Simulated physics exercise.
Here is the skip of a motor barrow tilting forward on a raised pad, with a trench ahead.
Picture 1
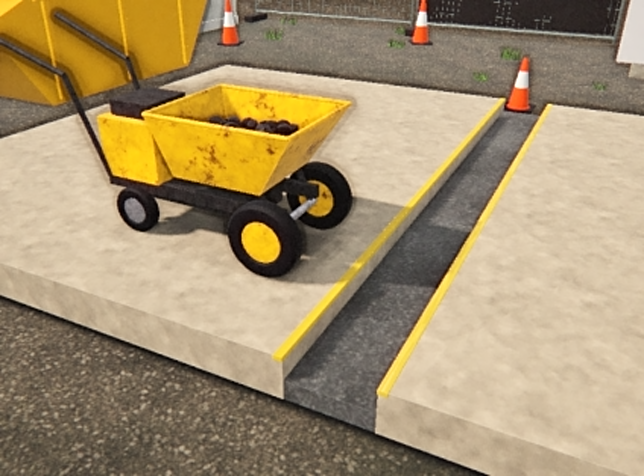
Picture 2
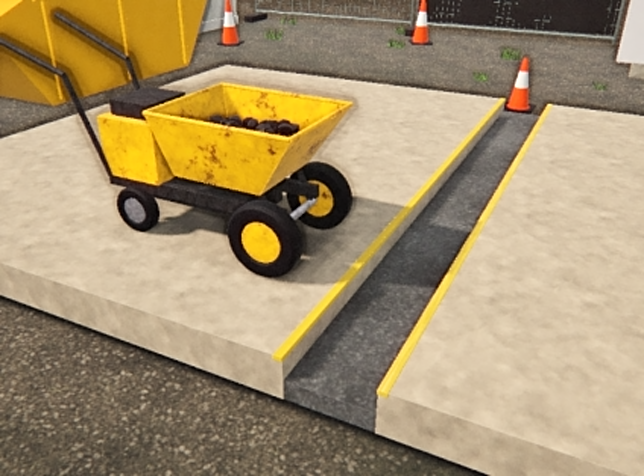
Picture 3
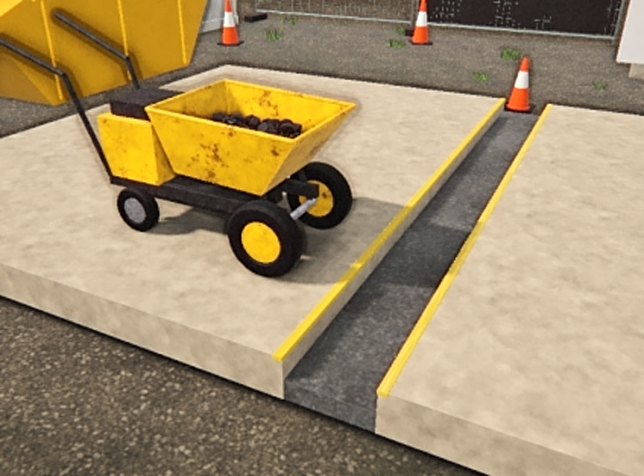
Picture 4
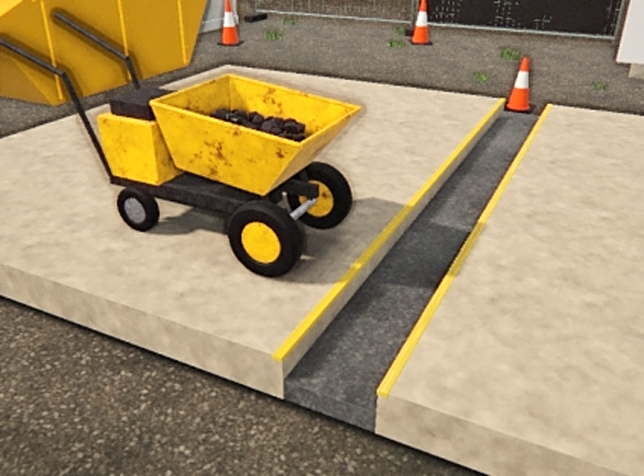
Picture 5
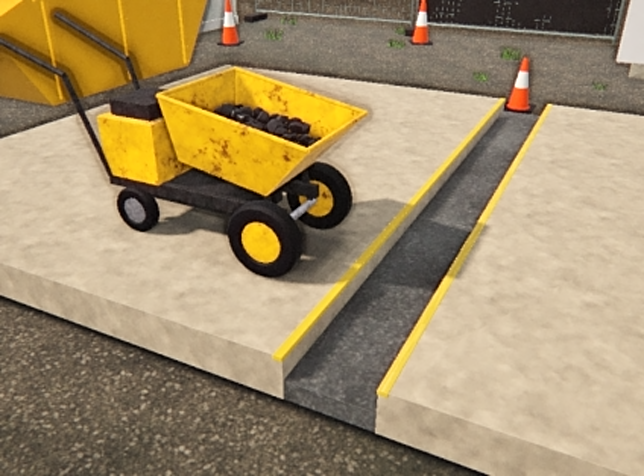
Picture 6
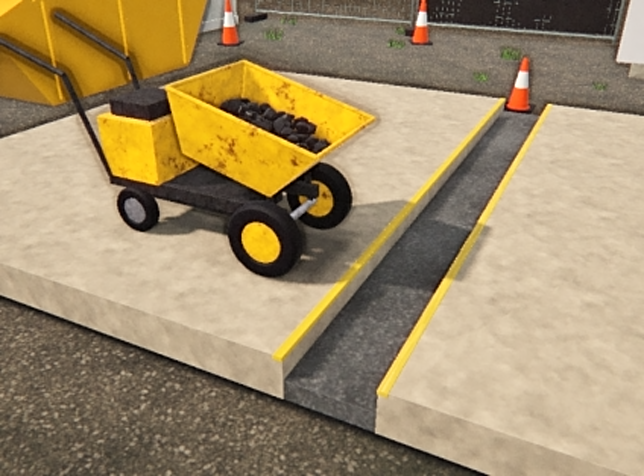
Yellow motor barrow standing still on a raised concrete pad beside a trench, its skip of dark lumps slowly tilting forward to the right.
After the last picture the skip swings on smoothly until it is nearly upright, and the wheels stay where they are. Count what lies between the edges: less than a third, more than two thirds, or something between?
The trench ends with over two thirds of it.
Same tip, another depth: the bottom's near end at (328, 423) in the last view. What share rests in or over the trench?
Some 100 per cent.
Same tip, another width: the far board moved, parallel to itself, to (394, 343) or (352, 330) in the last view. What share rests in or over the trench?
Roughly 70 per cent, and 0 per cent.
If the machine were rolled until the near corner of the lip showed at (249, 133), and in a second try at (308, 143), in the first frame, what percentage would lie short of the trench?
Roughly 0 per cent, and 0 per cent.
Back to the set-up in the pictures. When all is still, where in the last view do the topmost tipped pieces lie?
Close to (414, 268).
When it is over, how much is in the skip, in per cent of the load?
Roughly 10 in a hundred.
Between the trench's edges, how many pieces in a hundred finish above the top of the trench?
Near 25 %.
Soon after the last picture, skip tipped steeply; all in the skip.
A little later, skip tipped right over; most in the skip; a small part in or heaped over the trench.
Later still, skip tipped right over; a small part in the skip; most in or heaped over the trench; a small part beyond it.
By the end, skip tipped right over; a small part in the skip; most in or heaped over the trench; a small part beyond it.
